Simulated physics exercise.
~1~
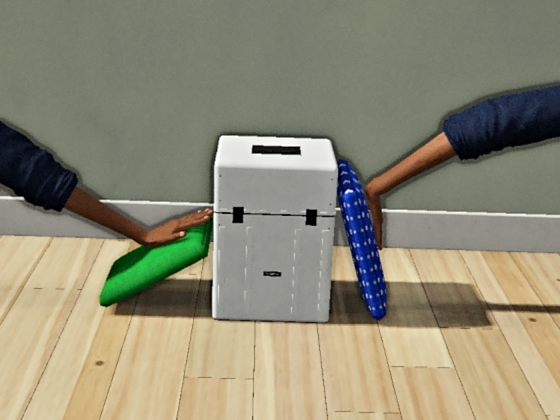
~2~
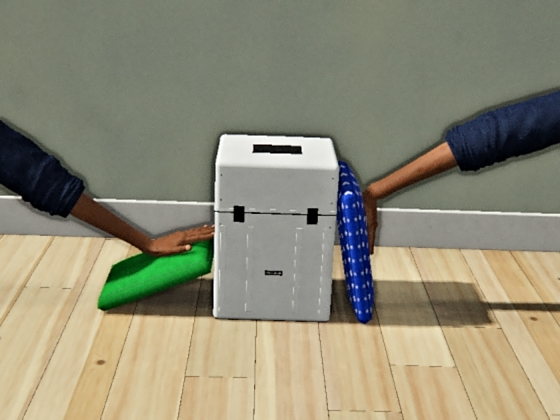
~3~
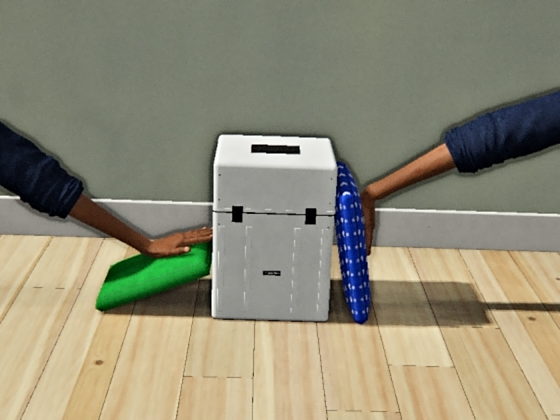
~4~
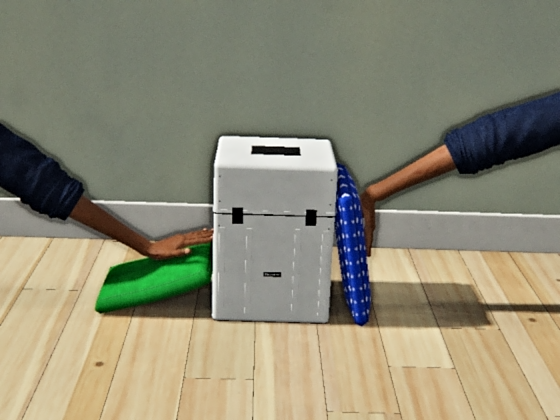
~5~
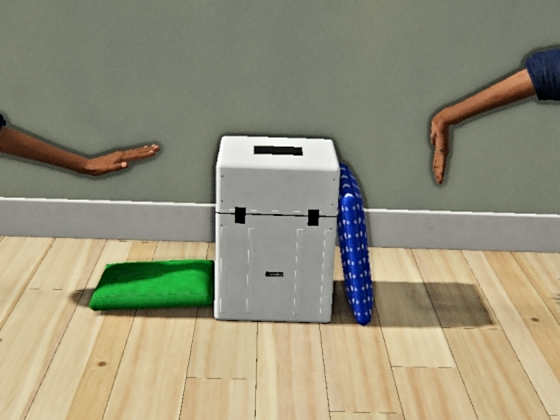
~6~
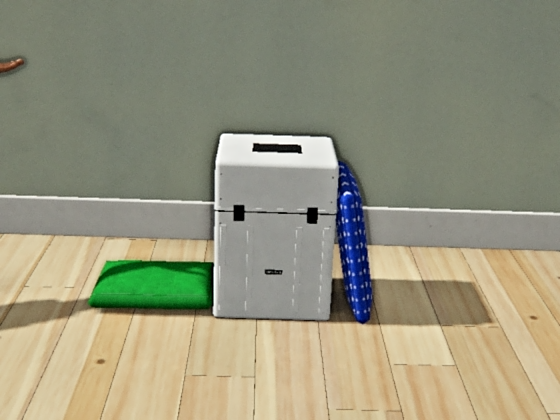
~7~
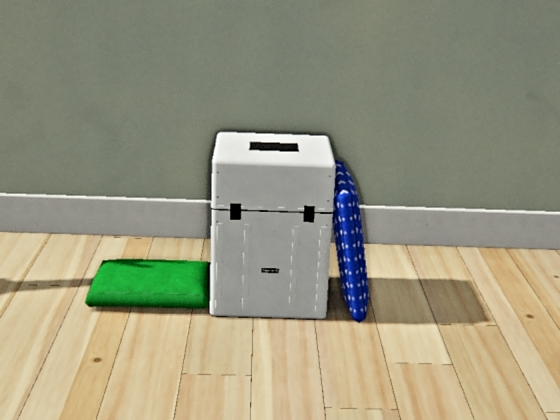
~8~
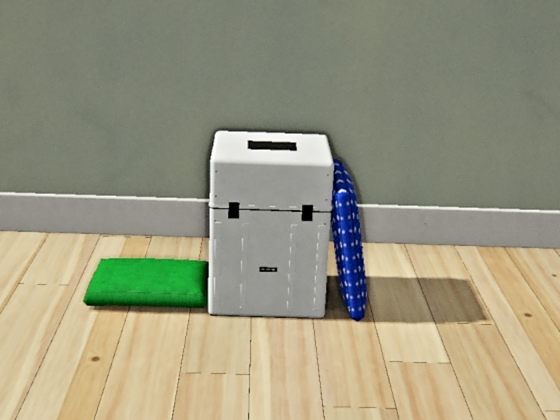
Two hands held a green soft bag and a blue patterned pillow against opposite sides of a white chest, then let go and drew away; the bag slipped down flat on the floor at the left while the pillow stayed leaning on the right.
